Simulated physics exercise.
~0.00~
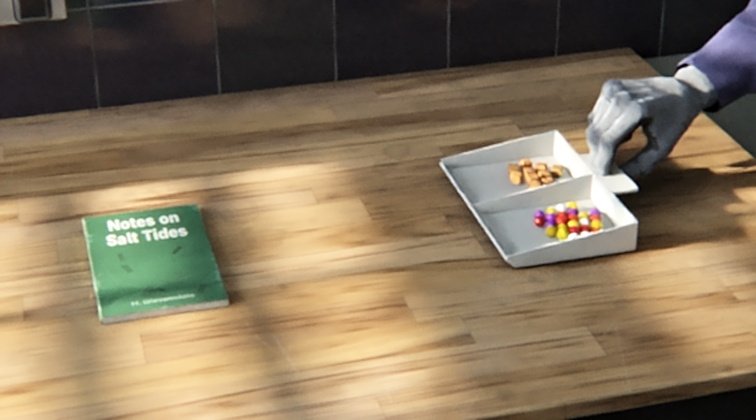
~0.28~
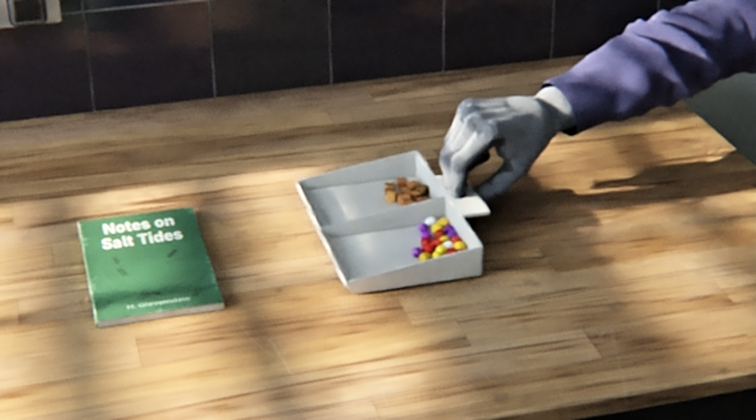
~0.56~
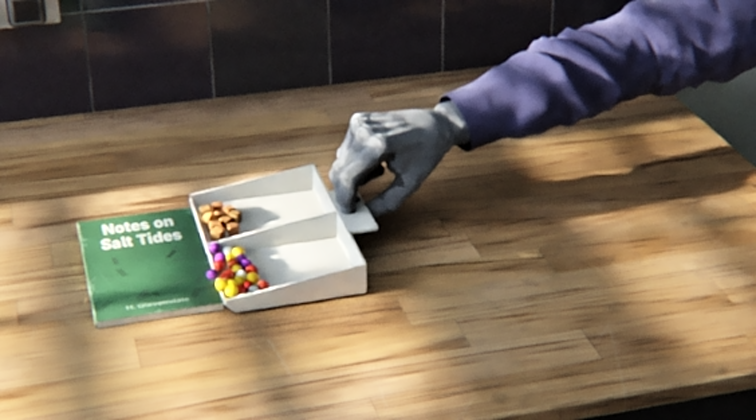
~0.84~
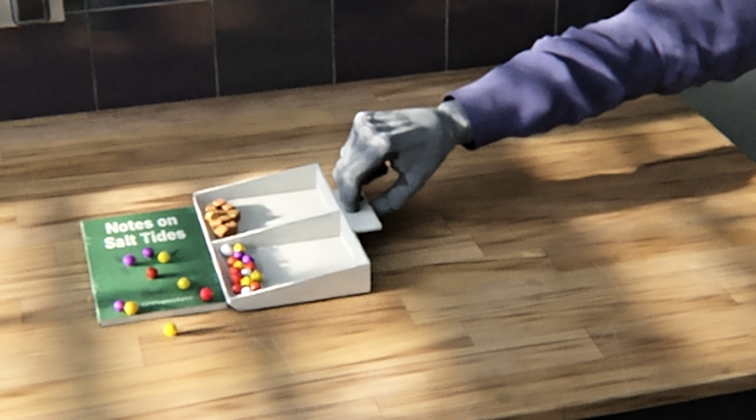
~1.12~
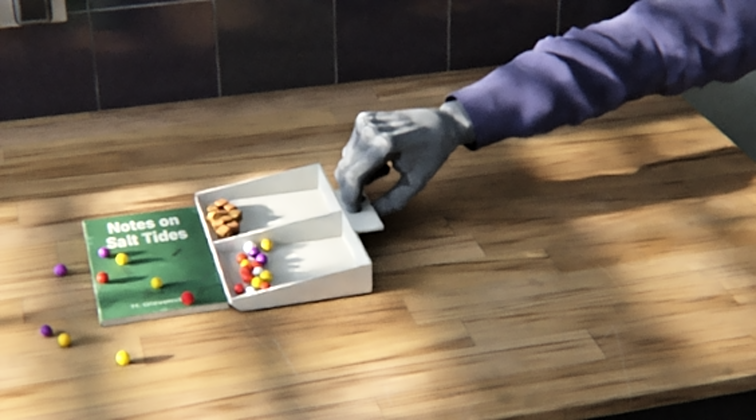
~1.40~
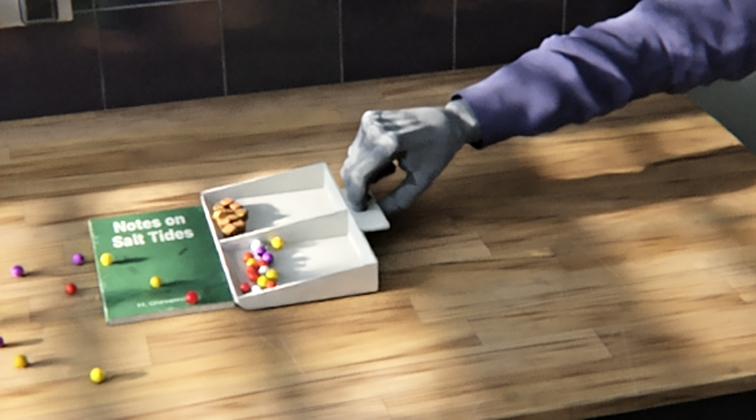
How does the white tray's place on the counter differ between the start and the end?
At the start the tray sits well to the right of the green book, with a wide gap between them. At the end it is farther left, right up against the book.
